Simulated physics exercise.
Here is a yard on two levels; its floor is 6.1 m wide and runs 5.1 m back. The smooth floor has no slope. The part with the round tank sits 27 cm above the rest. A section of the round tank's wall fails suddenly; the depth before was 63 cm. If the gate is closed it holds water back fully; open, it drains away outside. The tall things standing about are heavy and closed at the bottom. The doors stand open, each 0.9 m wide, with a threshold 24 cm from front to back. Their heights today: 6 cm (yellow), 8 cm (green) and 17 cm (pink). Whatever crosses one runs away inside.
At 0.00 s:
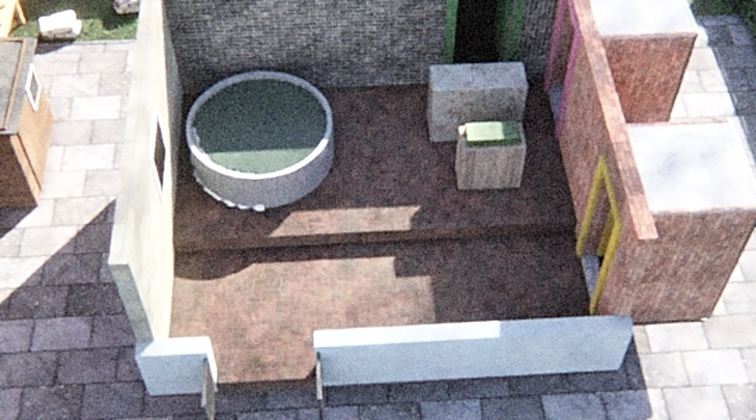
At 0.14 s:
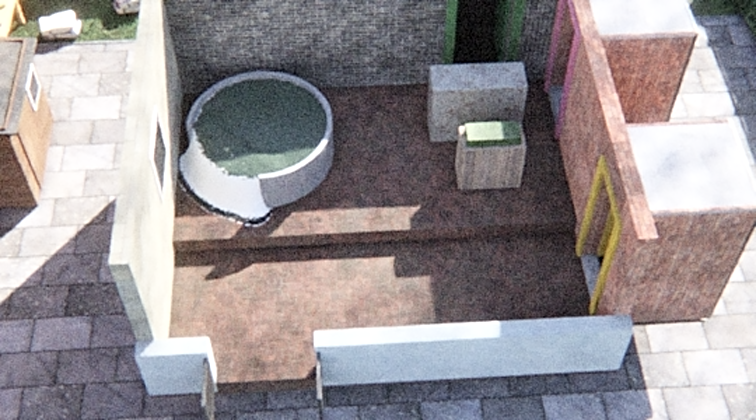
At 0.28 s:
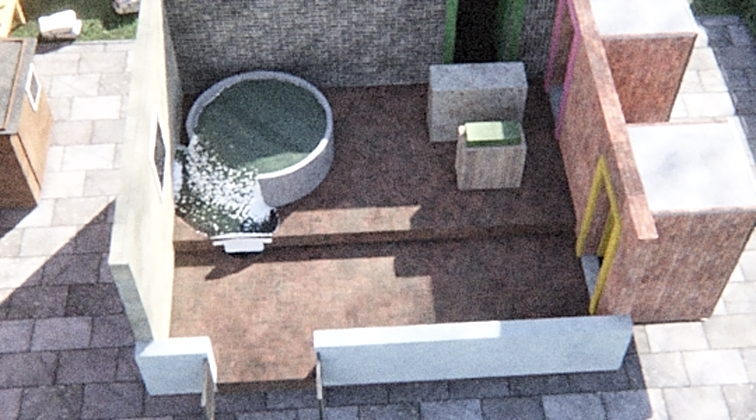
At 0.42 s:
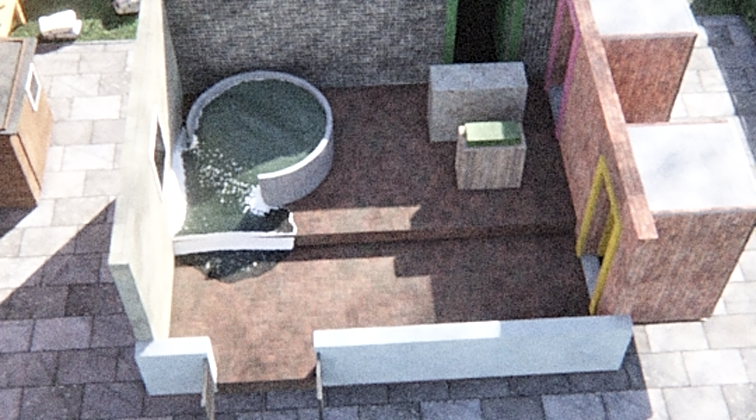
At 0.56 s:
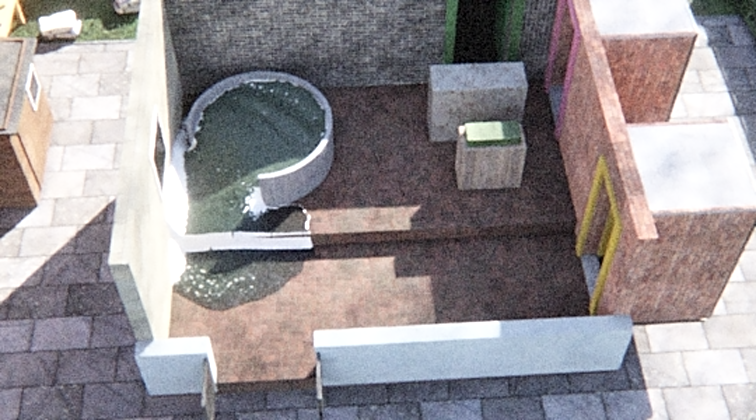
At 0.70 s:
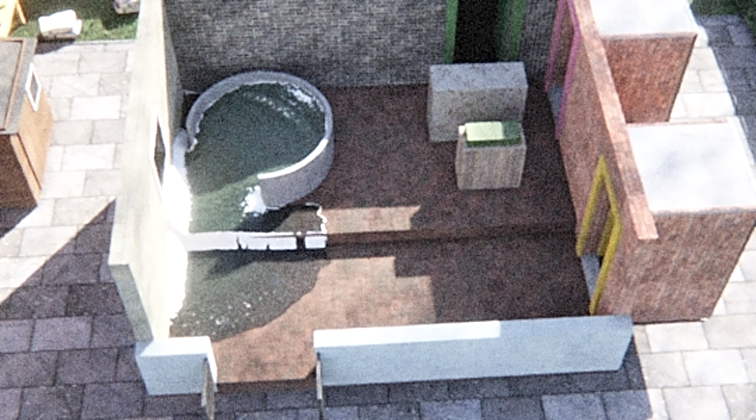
In a walled yard, a round tank's side breaks and water spreads over the lower floor.
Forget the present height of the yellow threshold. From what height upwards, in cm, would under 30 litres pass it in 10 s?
At least 8.5 cm or so.
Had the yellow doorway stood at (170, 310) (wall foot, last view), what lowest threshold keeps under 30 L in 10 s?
About 16 cm.
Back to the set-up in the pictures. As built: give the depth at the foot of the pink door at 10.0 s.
Some 3.0 cm.
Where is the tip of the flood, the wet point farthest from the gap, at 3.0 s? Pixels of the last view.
Near (477, 353).
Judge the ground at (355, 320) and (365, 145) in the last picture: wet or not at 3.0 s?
In turn: Wet, not reached.
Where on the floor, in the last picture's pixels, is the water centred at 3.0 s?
Near (250, 215).
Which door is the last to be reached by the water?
The pink one.
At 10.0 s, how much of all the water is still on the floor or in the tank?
Some 56 per cent remains.
After 1.4 s water covers 25 % of the floor, deepest (56 cm) near (167, 370); it has not reached the yellow door.
After 3.0 s water covers 40 % of the floor, deepest (30 cm) near (168, 359); it has not reached the yellow door.
After 10.0 s water covers 75 % of the floor, deepest (10 cm) near (425, 356); 9 cm at the yellow door, 77 litres in over its 6 cm threshold.
At the yellow door as built, the water arrived by 4.0 s and peaked near 13 cm at 5.4 s.
With a threshold of 7.5 cm, 46 litres would have come in within the 10 s; with 10 cm, 13 litres. So under 30 litres takes about 8.5 cm.
